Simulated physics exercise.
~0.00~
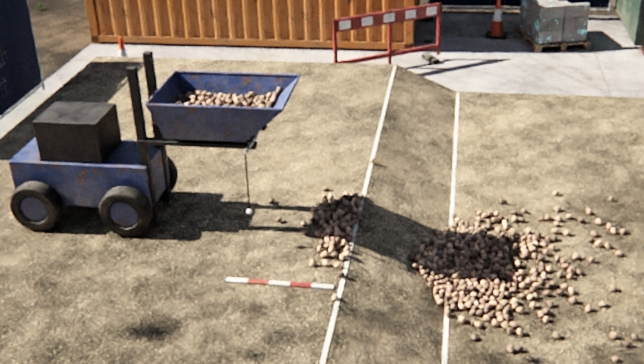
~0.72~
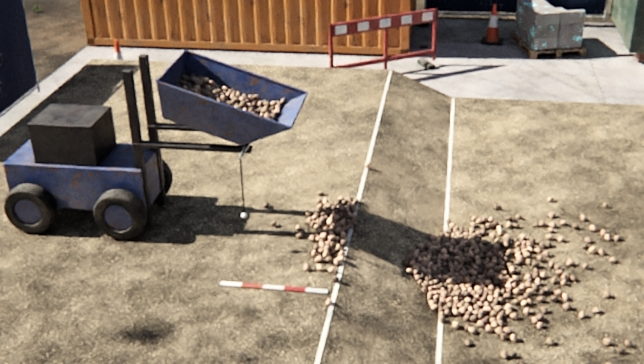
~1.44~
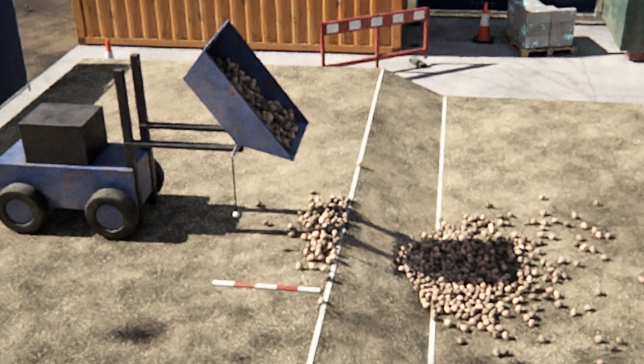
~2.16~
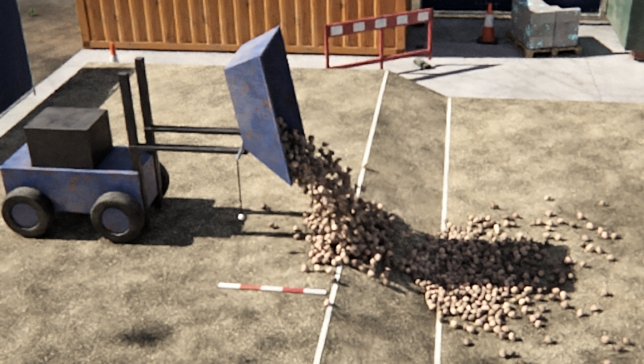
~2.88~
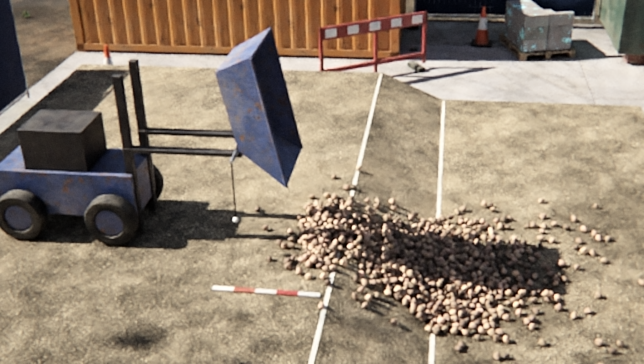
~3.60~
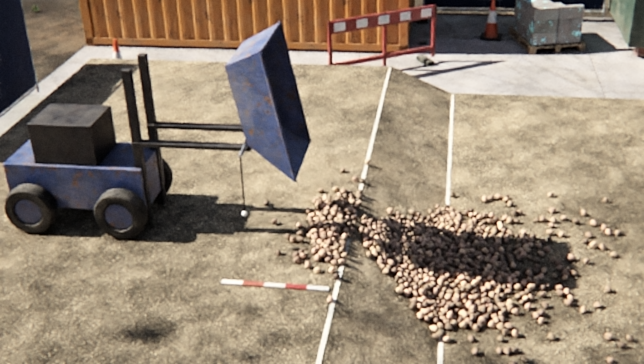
The clip shows a blue truck tipping its raised skip steeply to the right until round stones pour out beside an earlier heap. They tumble down the bank between two white lines and merge with the stones below, leaving the skip tilted and stones spread across slope and foot.
